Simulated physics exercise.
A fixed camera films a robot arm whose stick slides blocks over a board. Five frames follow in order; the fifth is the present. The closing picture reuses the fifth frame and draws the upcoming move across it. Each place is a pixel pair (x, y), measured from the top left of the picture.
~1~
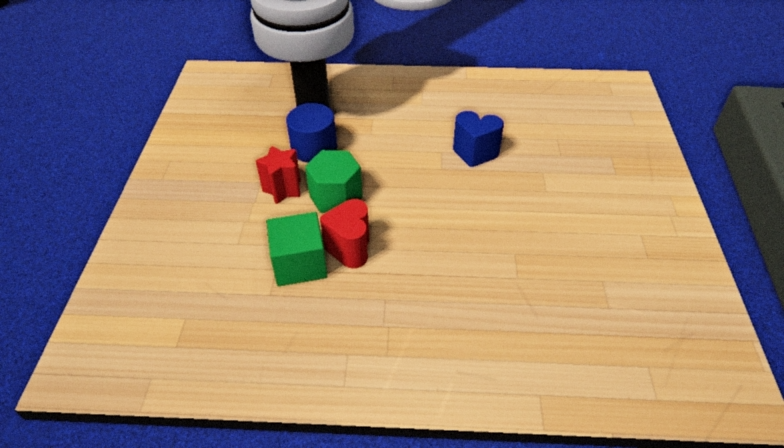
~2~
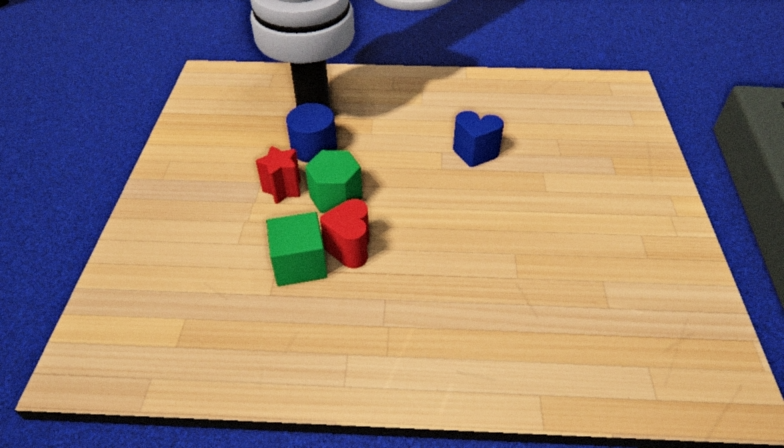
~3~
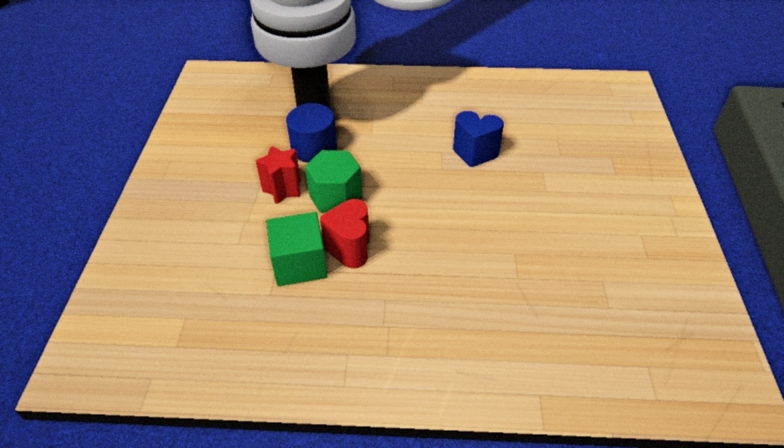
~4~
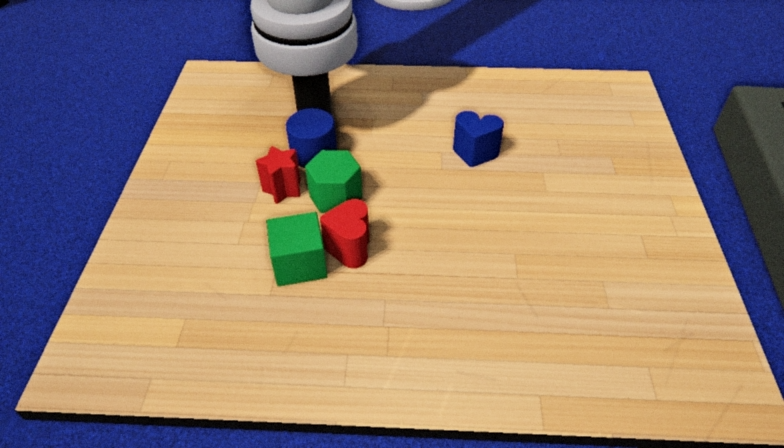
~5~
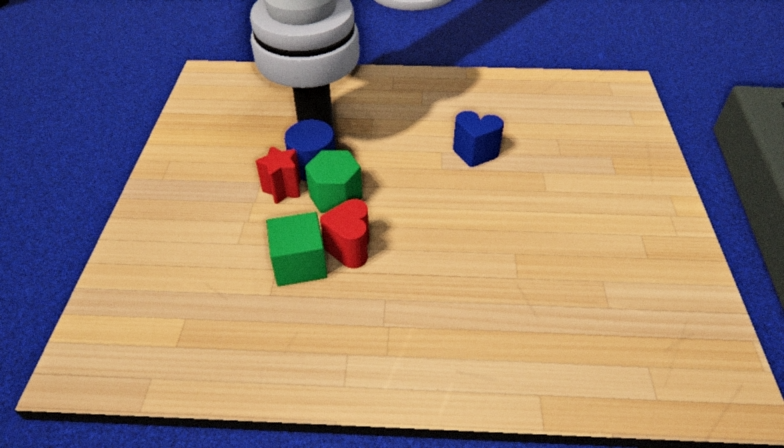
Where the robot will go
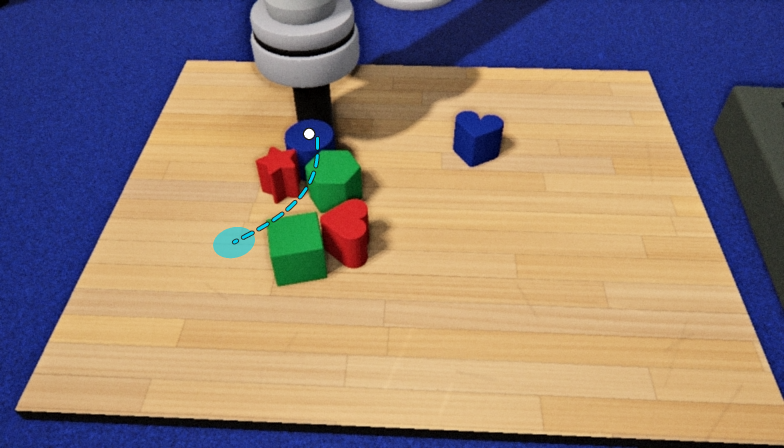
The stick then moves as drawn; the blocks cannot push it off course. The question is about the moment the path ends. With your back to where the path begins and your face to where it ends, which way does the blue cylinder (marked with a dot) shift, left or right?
It shifts to the left.
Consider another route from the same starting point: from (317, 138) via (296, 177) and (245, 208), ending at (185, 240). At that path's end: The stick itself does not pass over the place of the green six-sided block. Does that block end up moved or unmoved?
It's moved.
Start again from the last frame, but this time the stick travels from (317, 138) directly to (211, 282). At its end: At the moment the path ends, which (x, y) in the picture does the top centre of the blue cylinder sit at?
Its top centre lands on (295, 198).
The line goes from (317, 138) via (313, 174) and (285, 211), ending at (234, 242); the dot is on the blue cylinder.
What follows on the original path. One third of the way, stick at (312, 168); red star block at (254, 178), turned 70° clockwise; blue cylinder at (297, 175); green six-sided block at (342, 192), turned 70° anticlockwise.
Two thirds of the way, stick at (283, 204); red star block at (236, 186), turned 120° clockwise; green square piece at (294, 252), turned 15° anticlockwise; blue cylinder at (273, 215); green six-sided block at (343, 194), turned 75° anticlockwise.
At the end, stick at (232, 235); red star block at (203, 192), turned 195° clockwise; green square piece at (297, 263), turned 30° anticlockwise; blue cylinder at (246, 243); green six-sided block at (343, 194), turned 75° anticlockwise.
